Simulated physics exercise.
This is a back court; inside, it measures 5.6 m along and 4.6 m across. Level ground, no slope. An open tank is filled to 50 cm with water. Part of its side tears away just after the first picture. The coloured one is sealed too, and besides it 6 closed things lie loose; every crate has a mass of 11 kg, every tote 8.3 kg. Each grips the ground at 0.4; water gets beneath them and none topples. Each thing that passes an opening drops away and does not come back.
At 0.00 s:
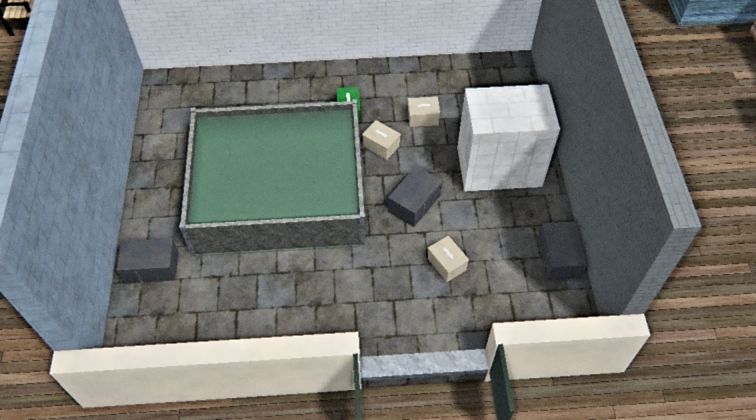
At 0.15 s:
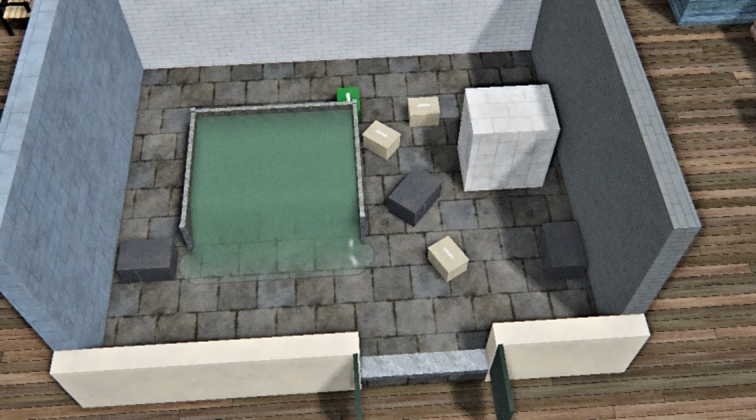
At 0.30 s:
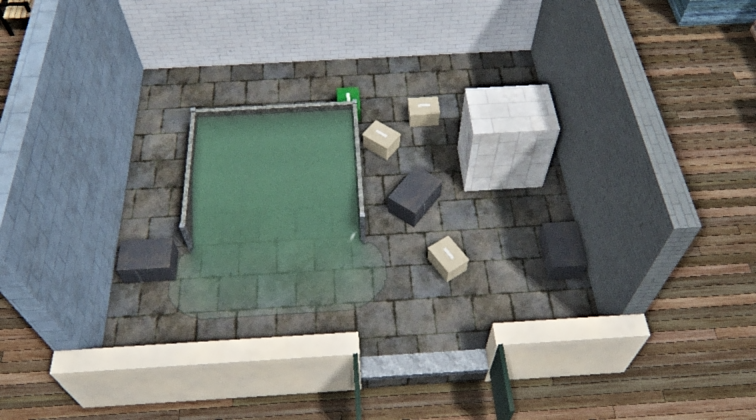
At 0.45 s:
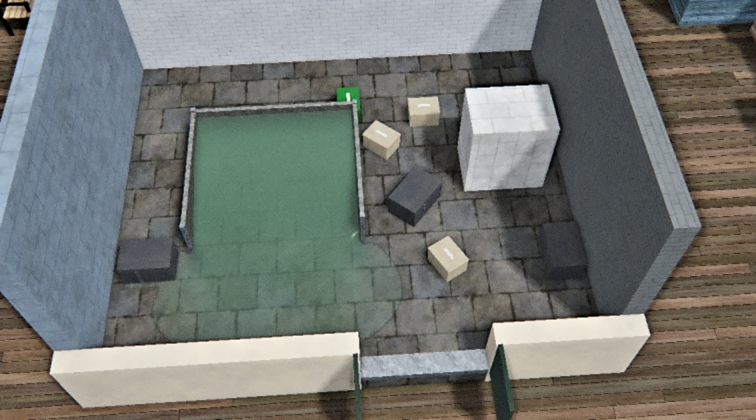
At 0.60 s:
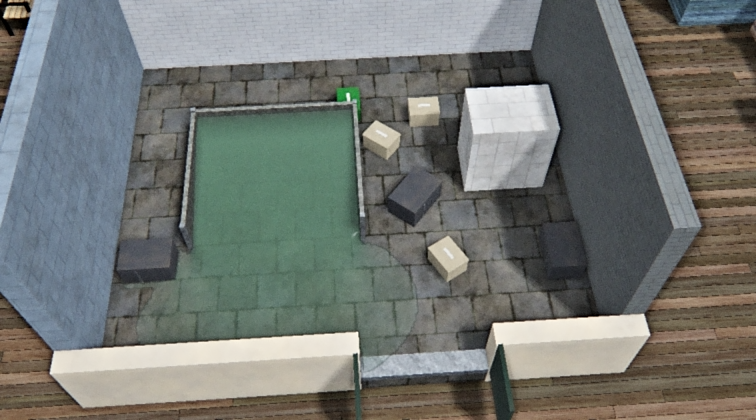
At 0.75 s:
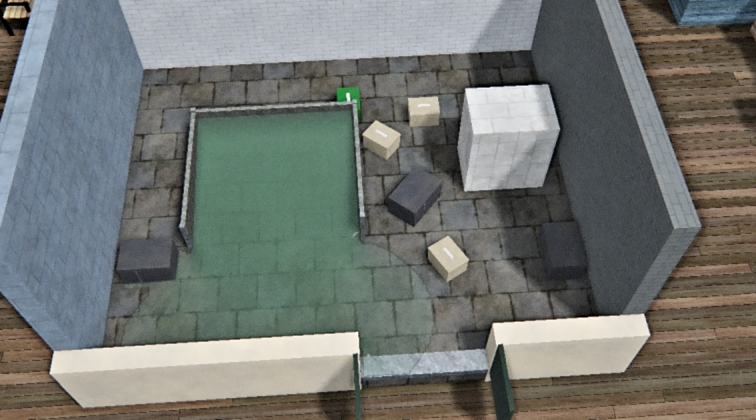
In a walled courtyard with a stone-tiled floor, the near side of a tank of green water gives way, and the water spreads across the tiles to the low front wall while the scattered boxes stay in place.
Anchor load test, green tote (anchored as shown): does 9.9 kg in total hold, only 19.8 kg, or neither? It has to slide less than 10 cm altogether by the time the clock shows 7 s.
In all likelihood, going heavy is essential.
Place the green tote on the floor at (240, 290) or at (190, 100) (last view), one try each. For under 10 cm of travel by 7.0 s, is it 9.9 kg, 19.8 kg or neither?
At the first place nothing works, and at the second nothing works.
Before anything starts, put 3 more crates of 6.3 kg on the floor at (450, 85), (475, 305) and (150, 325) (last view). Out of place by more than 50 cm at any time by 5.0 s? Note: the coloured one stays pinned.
One after another they come out within the mark, beyond the mark, beyond the mark.
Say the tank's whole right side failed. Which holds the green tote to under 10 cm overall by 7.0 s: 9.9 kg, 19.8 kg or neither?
That way round, only the bigger mass holds.
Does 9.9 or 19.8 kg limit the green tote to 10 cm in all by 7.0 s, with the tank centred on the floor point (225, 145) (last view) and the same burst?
Then the answer is that either mass works.
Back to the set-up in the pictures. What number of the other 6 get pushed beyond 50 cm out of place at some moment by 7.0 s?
Tally: 3.
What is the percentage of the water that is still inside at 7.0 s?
Around 82 % of the water.
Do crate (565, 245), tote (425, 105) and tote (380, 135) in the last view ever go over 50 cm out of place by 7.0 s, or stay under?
Shift vs threshold, in turn: Goes outside / stays inside / stays inside.
After 1.4 s the green tote would be 0 cm from its start with 9.9 kg and 0 cm from its start with 19.8 kg; 0 cm of water round it then.
After 3.1 s the green tote would be 0 cm from its start with 9.9 kg and 0 cm from its start with 19.8 kg; 0 cm of water round it then.
After 4.9 s the green tote would be 0 cm from its start with 9.9 kg and 0 cm from its start with 19.8 kg; 1 cm of water round it then.
After 7.0 s the green tote would be 23 cm from its start with 9.9 kg and 0 cm from its start with 19.8 kg; 4 cm of water round it then.
